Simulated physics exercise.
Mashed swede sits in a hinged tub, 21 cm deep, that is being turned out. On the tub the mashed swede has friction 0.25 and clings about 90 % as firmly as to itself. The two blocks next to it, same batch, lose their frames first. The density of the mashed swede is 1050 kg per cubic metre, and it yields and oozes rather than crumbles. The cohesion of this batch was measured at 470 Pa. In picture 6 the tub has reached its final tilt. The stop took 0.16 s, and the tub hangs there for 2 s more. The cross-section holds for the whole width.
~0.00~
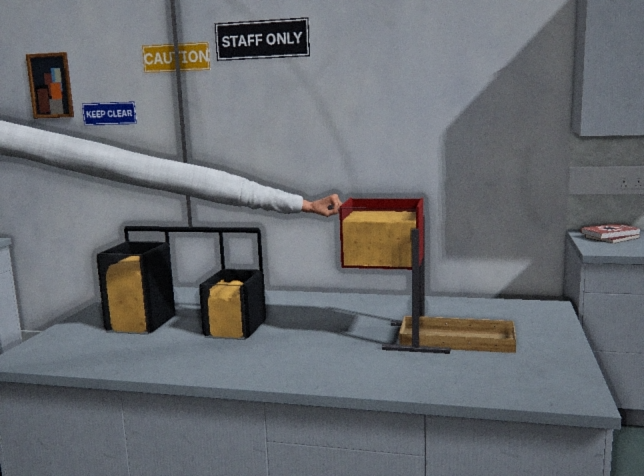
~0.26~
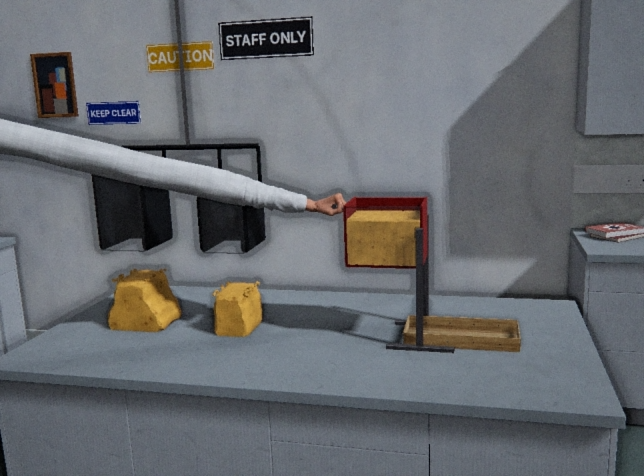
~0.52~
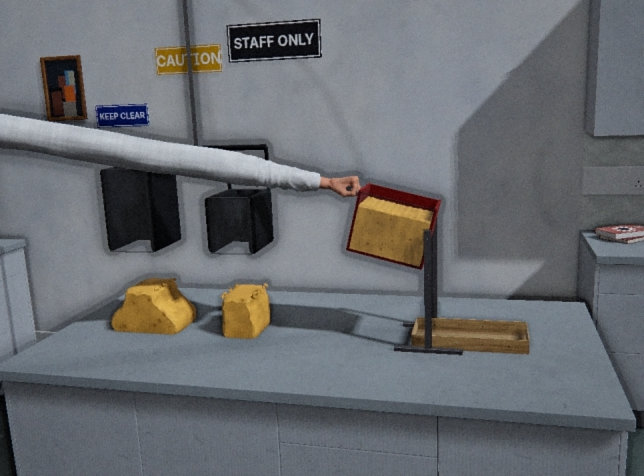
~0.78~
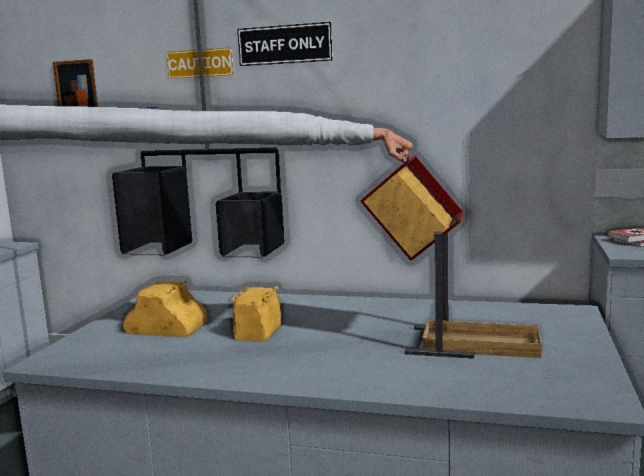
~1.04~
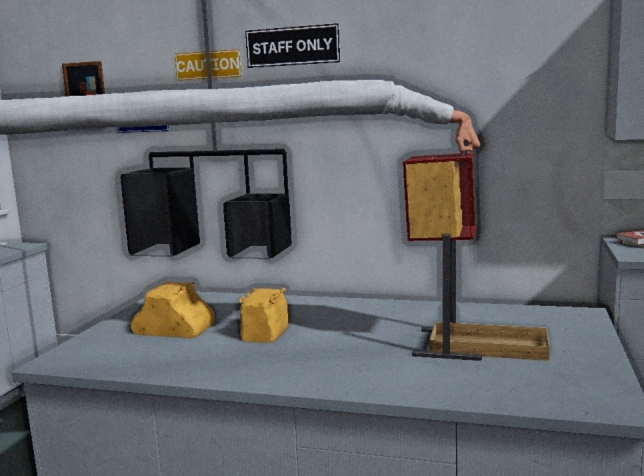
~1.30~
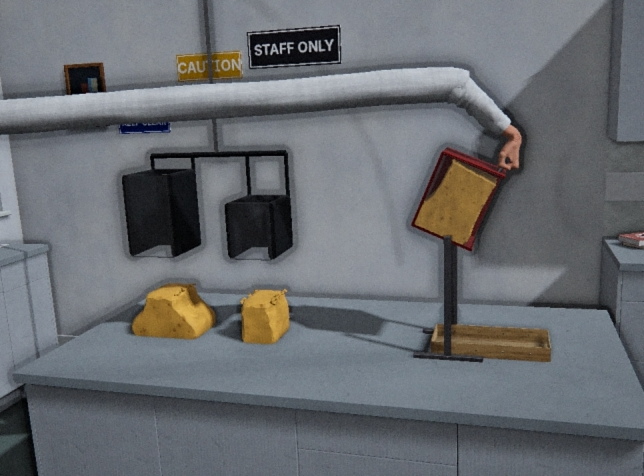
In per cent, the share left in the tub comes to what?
The share left in the tub is near 0 %.
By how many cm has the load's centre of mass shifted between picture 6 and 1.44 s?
About 9 cm.
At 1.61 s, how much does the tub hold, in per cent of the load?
Some 30 per cent.
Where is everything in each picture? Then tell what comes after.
In the first frame, handle-side rim at (342, 208), tilt 0 degrees; crest of the mashed swede at (344, 221); block heights 27 cm, 17 cm (left to right).
In the second frame, handle-side rim at (346, 207), tilt 0 degrees; crest of the mashed swede at (348, 220); block heights 21 cm, 17 cm (left to right).
In the third frame, handle-side rim at (361, 192), tilt 14 degrees; crest of the mashed swede at (363, 207); block heights 18 cm, 17 cm (left to right).
In the fourth frame, handle-side rim at (409, 162), tilt 51 degrees; crest of the mashed swede at (397, 174); block heights 18 cm, 17 cm (left to right).
In the fifth frame, handle-side rim at (469, 160), tilt 88 degrees; crest of the mashed swede at (451, 163); block heights 18 cm, 17 cm (left to right).
In the sixth frame, handle-side rim at (503, 179), tilt 113 degrees; crest of the mashed swede at (456, 163); block heights 18 cm, 17 cm (left to right).
After 1.44 s, the tub is at 113 degrees and holds 66 %.
After 1.61 s, the tub is at 113 degrees and holds 28 %.
After 1.78 s, the tub is at 113 degrees and holds 17 %.
After 1.95 s, the tub is at 113 degrees and holds 0 %.
After 3.30 s, the tub is at 113 degrees and holds 0 %.
